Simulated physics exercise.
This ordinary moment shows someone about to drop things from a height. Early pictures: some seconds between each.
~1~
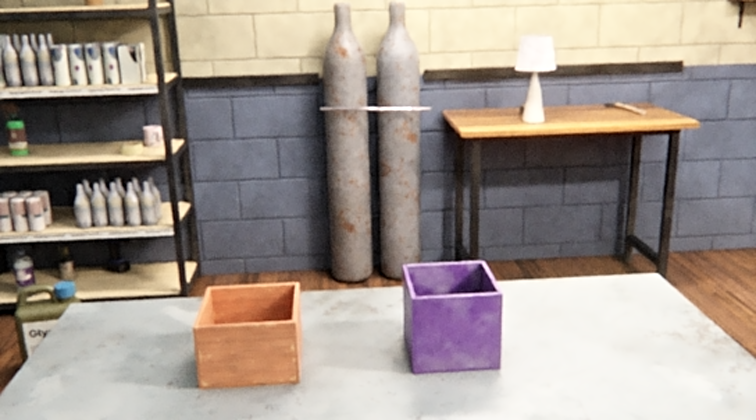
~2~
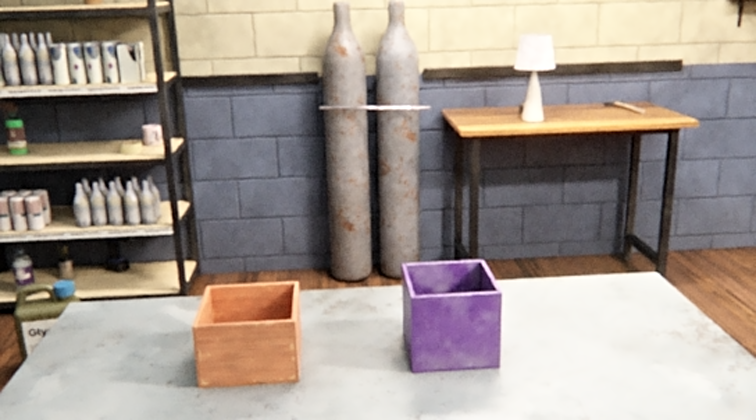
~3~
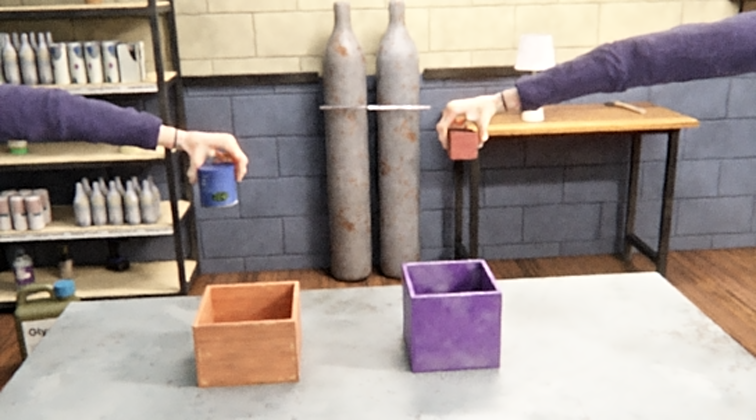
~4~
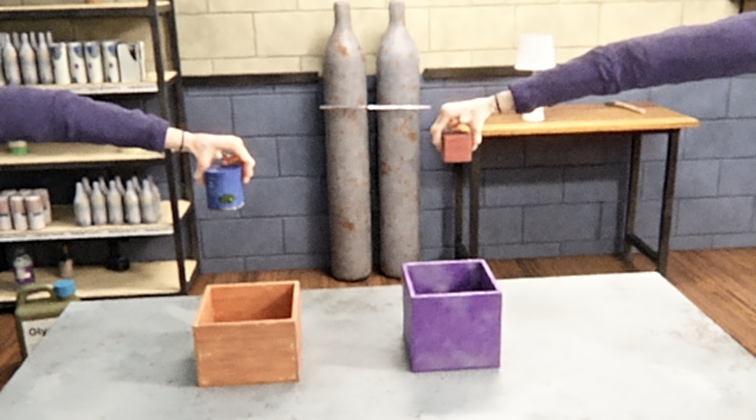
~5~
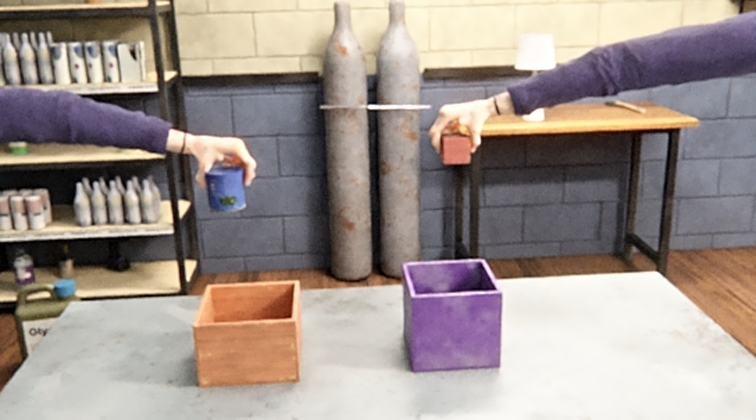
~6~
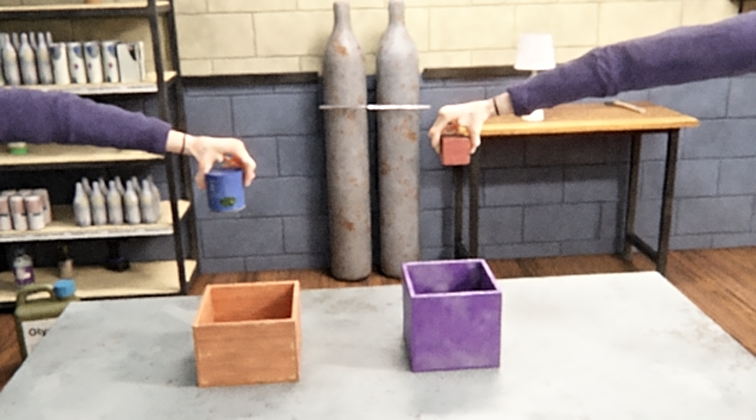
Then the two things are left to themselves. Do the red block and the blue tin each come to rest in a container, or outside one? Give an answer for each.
Red block: In, blue tin: In.
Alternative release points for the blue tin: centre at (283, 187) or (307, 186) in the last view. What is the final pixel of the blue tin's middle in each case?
Near (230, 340) and (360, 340).
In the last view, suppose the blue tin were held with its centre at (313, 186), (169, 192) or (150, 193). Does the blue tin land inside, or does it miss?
The blue tin lands outside; lands outside; falls beside it.
Then, 0.16 s after the last picture, red block moved about its own width near (454, 182); blue tin moved about its own width near (228, 223).
Then, 0.26 s after the last picture, red block falling near (454, 257); blue tin falling near (235, 296).
Then, 0.32 s after the last picture, red block falling near (454, 319); blue tin down below near (239, 341).
At rest, the red block is caught, near (453, 335); the blue tin is caught, near (239, 342).
